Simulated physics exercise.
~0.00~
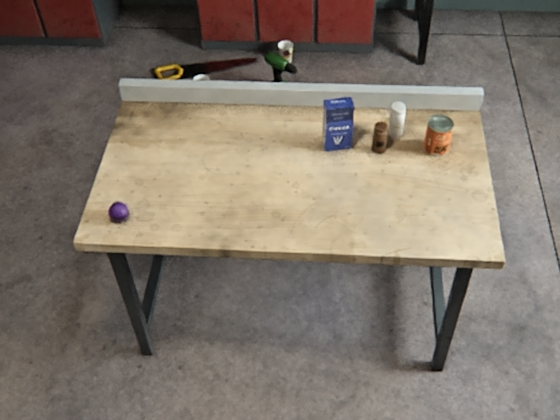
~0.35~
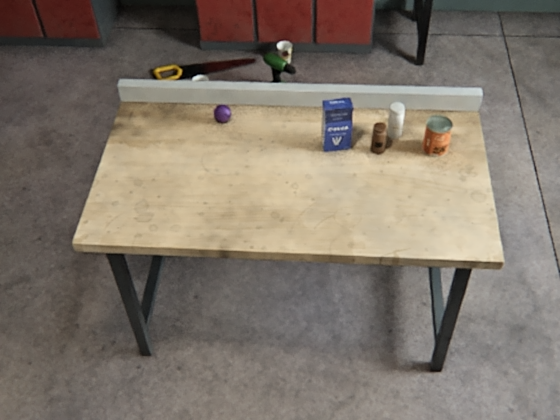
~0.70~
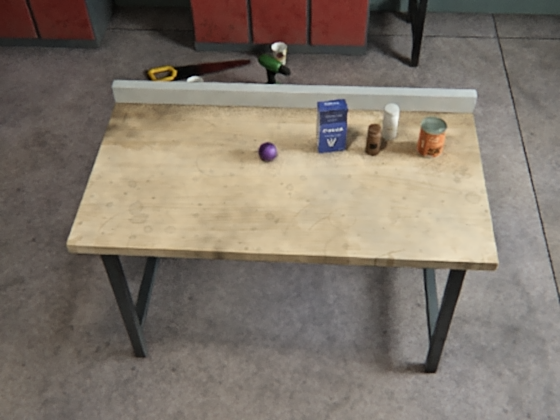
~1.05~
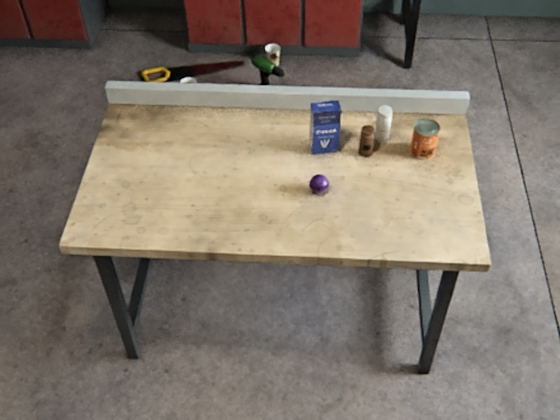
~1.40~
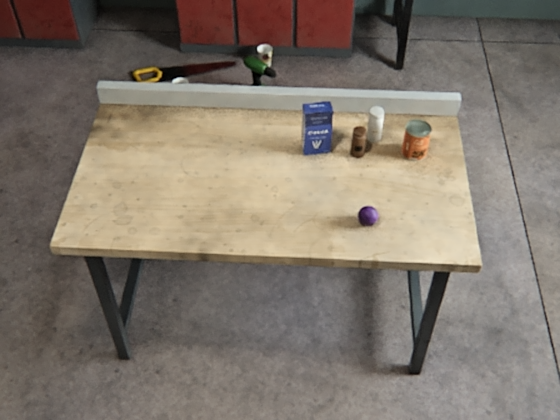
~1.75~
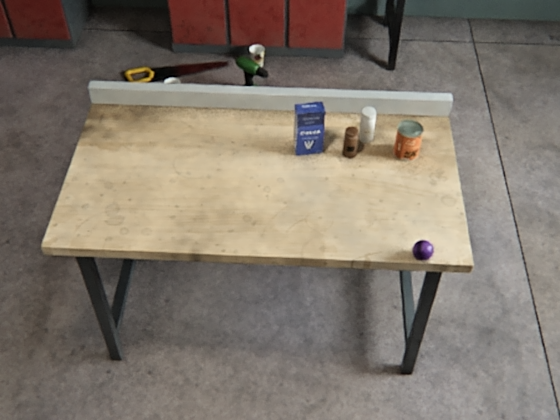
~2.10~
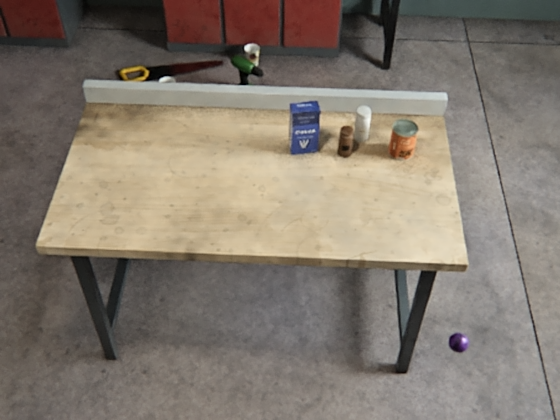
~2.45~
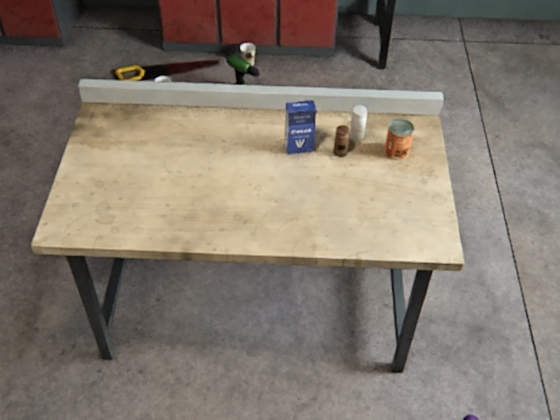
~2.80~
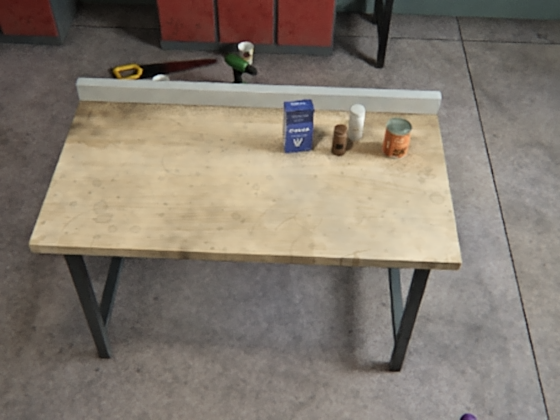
In a workshop, a purple ball on a wooden table moved to the raised back edge, then rolled diagonally toward the front right corner and dropped to the floor, while the blue carton, two shakers and orange tin stayed standing on top.
